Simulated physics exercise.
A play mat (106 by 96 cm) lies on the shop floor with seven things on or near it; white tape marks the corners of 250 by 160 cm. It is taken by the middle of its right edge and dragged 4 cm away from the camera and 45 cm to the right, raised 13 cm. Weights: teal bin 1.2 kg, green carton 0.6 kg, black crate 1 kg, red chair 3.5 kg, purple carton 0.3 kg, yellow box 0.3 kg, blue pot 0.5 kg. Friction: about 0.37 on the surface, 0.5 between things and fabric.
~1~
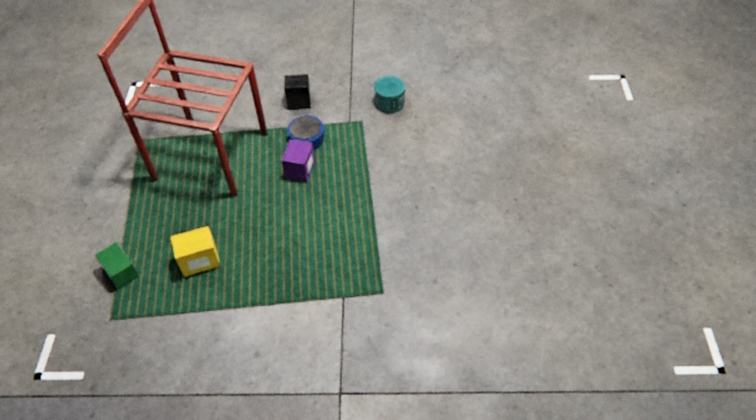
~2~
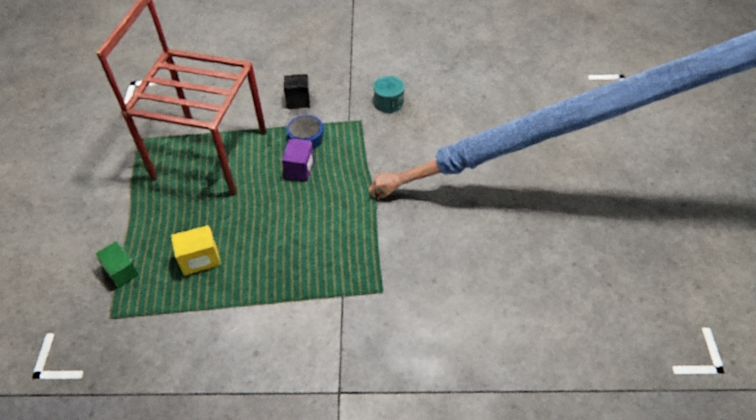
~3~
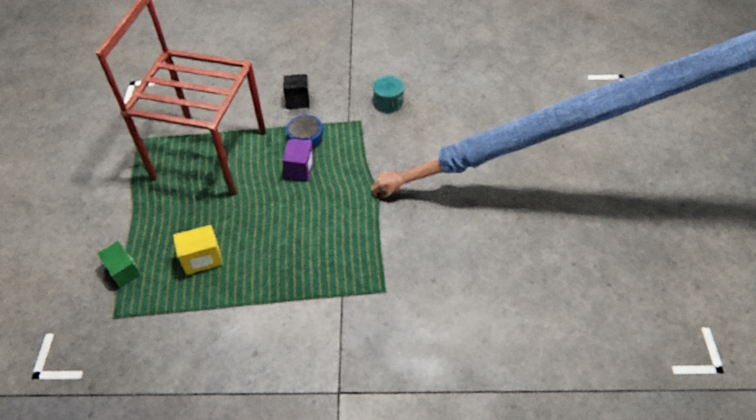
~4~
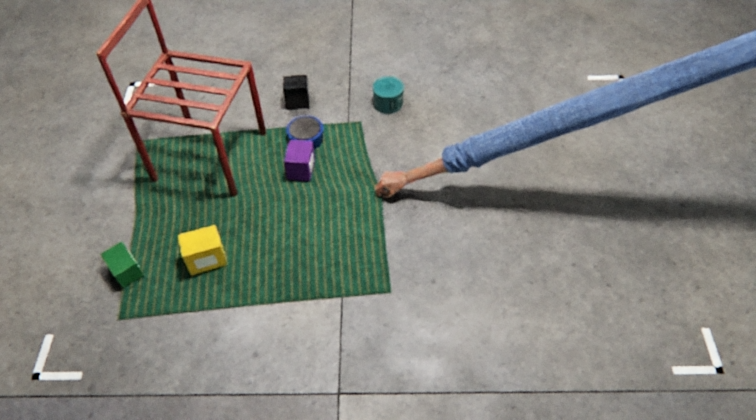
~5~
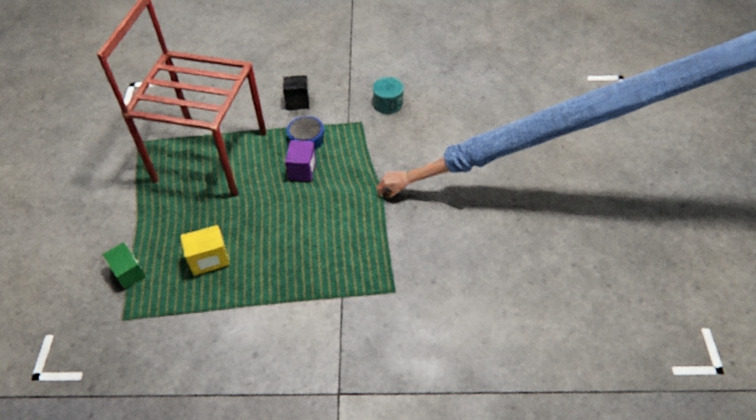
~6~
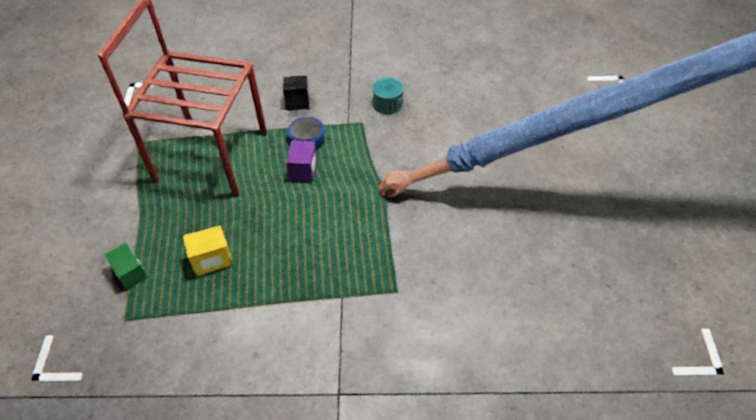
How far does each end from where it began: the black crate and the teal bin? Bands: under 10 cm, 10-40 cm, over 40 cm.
In order: The black crate stays in the low band; the teal bin stays in the low band.
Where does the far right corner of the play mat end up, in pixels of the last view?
At about (444, 119).
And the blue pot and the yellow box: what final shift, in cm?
Blue pot 40 cm, yellow box 45 cm.
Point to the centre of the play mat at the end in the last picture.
Near (358, 207).
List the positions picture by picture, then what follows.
In the first picture, shows, black crate (296, 81); teal bin (390, 86); play mat corners (109, 320) (362, 121) (384, 293).
In the second picture, shows, play mat corners (109, 319) (362, 120); grip (375, 197).
In the third picture, shows, yellow box (195, 240); play mat corners (112, 319) (361, 121); grip (378, 196).
In the fourth picture, shows, green carton (119, 258); yellow box (199, 240); play mat corners (117, 320) (361, 121); grip (381, 196).
In the fifth picture, shows, yellow box (202, 241); play mat corners (122, 321) (362, 122); grip (383, 196).
In the sixth picture, shows, black crate (295, 82); teal bin (388, 87); play mat corners (124, 321) (363, 122) (398, 292); grip (385, 195).
Next, middle of the play mat at (295, 205); yellow box 19 cm off its start, green carton 15 cm off its start, purple carton 15 cm off its start.
Then, middle of the play mat at (326, 203); yellow box 32 cm off its start, purple carton 29 cm off its start, green carton 27 cm off its start.
After that, middle of the play mat at (353, 205); yellow box 45 cm off its start at (304, 227), purple carton 40 cm off its start at (387, 152), green carton 39 cm off its start at (212, 249).
Later, middle of the play mat at (358, 207); yellow box 46 cm off its start, purple carton 43 cm off its start, red chair 41 cm off its start.
At the end, middle of the play mat at (358, 207); black crate 0 cm off its start at (295, 82), teal bin 0 cm off its start at (388, 87), yellow box 46 cm off its start at (308, 227), purple carton 42 cm off its start at (393, 152).
